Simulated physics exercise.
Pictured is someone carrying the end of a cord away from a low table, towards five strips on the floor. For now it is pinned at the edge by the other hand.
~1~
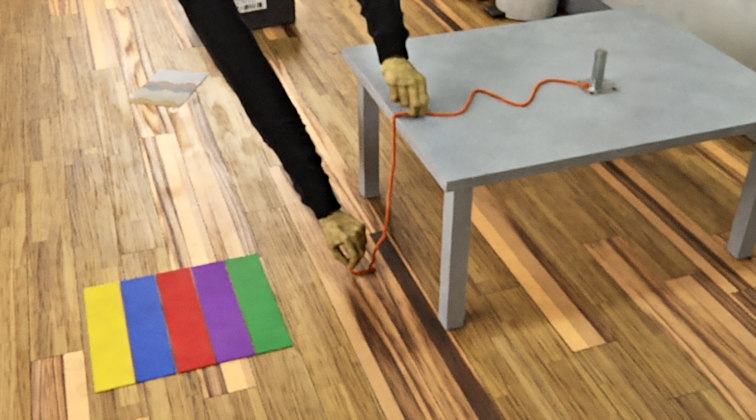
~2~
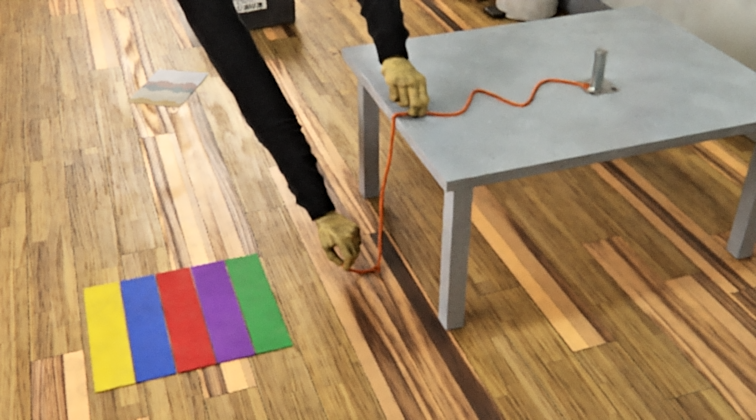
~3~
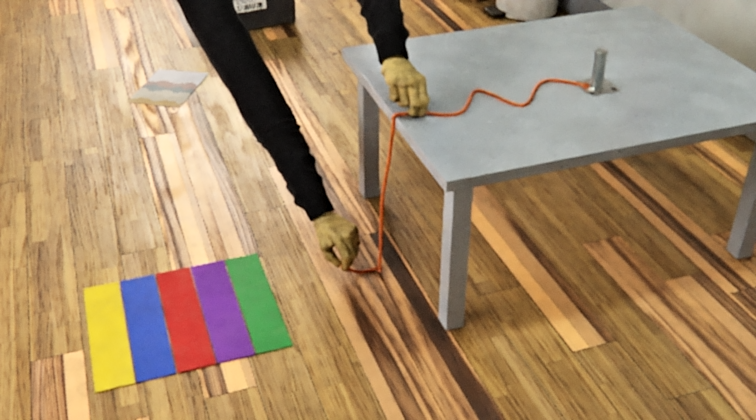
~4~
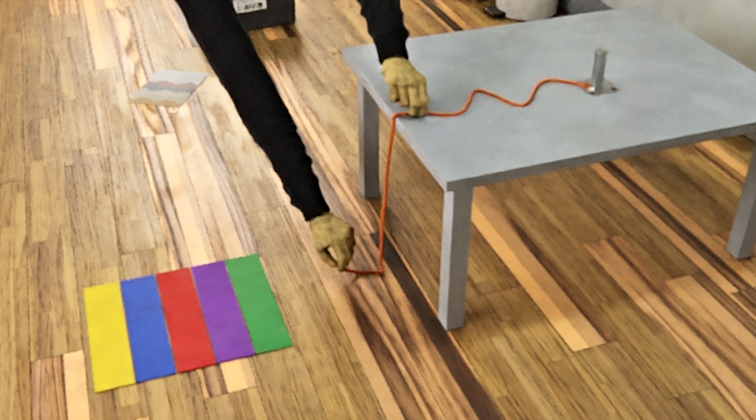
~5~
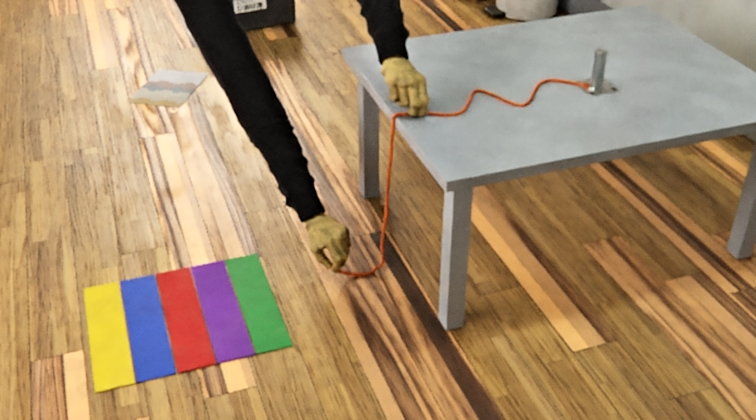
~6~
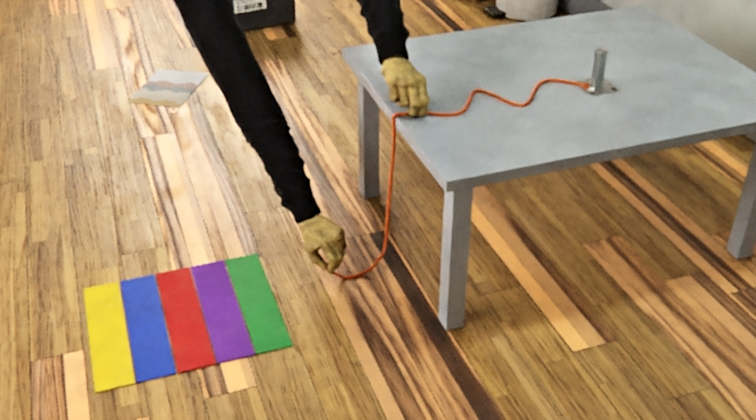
A gloved hand draws an orange cord's end slightly left while another pins it at the table edge.
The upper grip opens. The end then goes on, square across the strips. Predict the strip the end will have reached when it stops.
I would say the blue strip.
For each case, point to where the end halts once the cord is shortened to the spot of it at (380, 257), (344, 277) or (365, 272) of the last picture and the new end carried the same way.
Try 1: (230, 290); try 2: (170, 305); try 3: (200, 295).
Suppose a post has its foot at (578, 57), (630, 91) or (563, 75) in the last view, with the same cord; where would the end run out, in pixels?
First (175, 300), then (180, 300), then (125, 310).
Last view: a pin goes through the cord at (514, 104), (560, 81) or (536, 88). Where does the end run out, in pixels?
Going try by try, I'd put it close to (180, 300), then (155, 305), and finally (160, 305).
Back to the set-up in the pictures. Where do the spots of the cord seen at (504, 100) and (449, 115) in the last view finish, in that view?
End points: Roughly (470, 106); roughly (378, 134).
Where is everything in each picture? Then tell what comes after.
The first frame shows end (349, 264); green (268, 331); purple (231, 340); red (192, 349); blue (153, 358); yellow (112, 367).
The second frame shows end (344, 265); cord through (552, 80) (511, 103) (467, 106) (400, 115) (383, 188) (380, 252).
The third frame shows end (342, 265).
The fourth frame shows end (338, 266); cord through (552, 80) (511, 103) (467, 106) (400, 115) (386, 188) (381, 252).
The fifth frame shows end (333, 267).
The sixth frame shows end (328, 268); cord through (552, 80) (511, 103) (467, 106) (400, 115) (390, 188) (384, 252).
A little later, end near (218, 292); over purple.
Next, end near (172, 302); over red.
When it is tight, end near (142, 308); over blue. It gets as far as the blue strip.
